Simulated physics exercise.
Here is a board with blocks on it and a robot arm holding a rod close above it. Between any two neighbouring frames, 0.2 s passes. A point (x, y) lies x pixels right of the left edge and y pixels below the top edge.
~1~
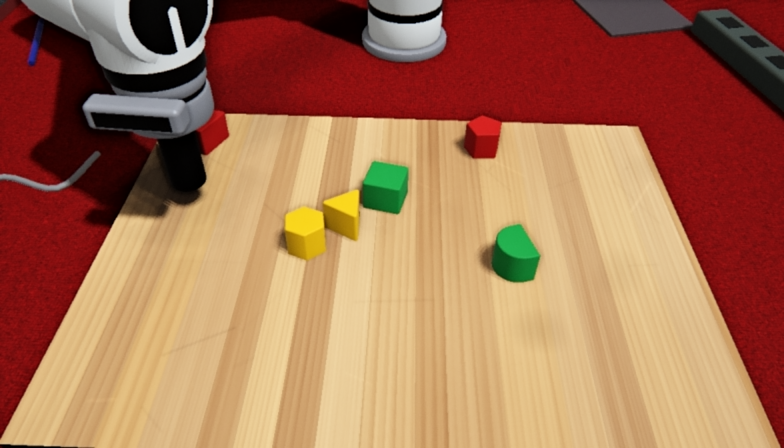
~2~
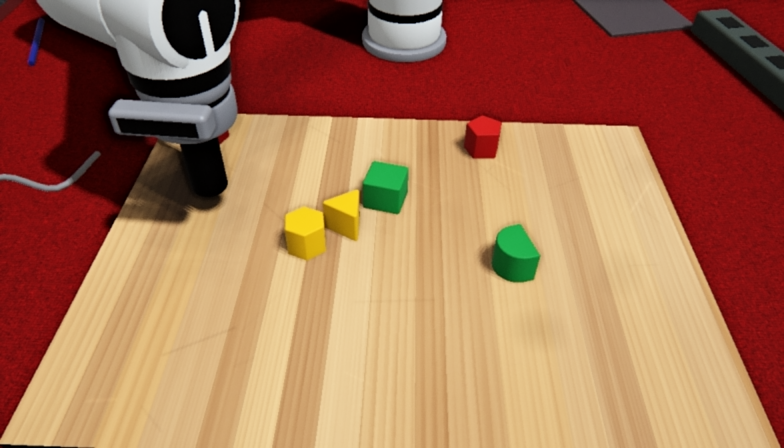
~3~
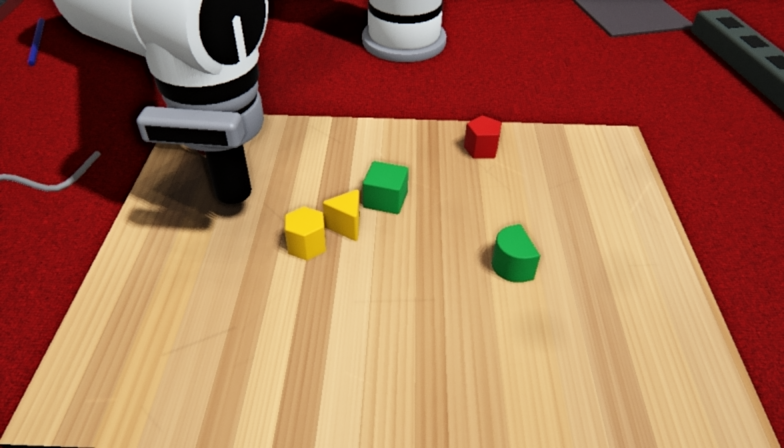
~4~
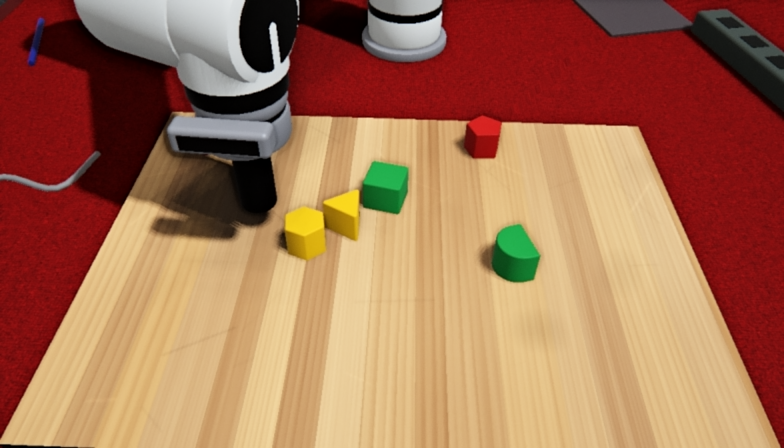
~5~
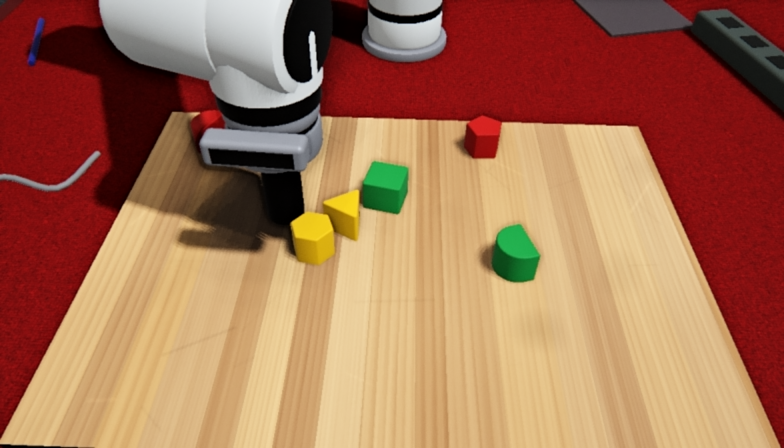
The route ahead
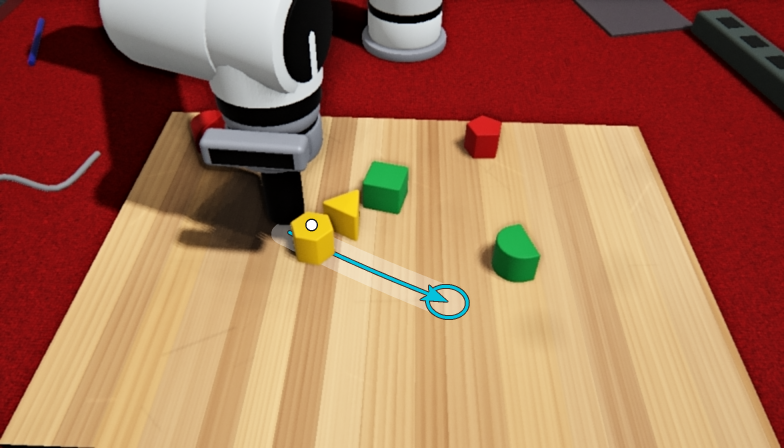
A white and black robot arm holds a dark rod over a pale wooden board on red cloth, seen from above at a fixed angle. Two yellow blocks and a green one cluster near the middle, with a green D-shaped block to the right and red blocks along the far side. The rod glides rightward and slightly nearer, then nudges the yellow hexagonal block slightly right.
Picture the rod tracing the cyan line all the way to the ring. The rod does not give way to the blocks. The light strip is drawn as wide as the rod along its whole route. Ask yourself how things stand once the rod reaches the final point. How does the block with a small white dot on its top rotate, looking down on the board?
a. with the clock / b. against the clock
That would be a.
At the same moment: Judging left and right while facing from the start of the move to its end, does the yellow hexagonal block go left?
No, it doesn't check out.
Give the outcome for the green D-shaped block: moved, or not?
It is untouched.
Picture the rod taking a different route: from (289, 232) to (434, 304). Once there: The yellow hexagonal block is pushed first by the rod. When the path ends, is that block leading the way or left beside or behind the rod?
Looking at the end of the path, the yellow hexagonal block has slipped free of the rod.
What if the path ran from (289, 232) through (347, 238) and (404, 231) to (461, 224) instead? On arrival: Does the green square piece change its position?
In short: Yes.
The line goes from (289, 232) directly to (447, 302); the dot is on the yellow hexagonal block.
What follows on the original path. One third of the way, rod (337, 237); yellow hexagonal block (359, 253), turned 15° clockwise.
Two thirds of the way, rod (391, 260); yellow hexagonal block (395, 285), turned 50° clockwise.
At the end, rod (450, 284); yellow hexagonal block (400, 293), turned 70° clockwise; yellow three-sided block unmoved; green D-shaped block unmoved.
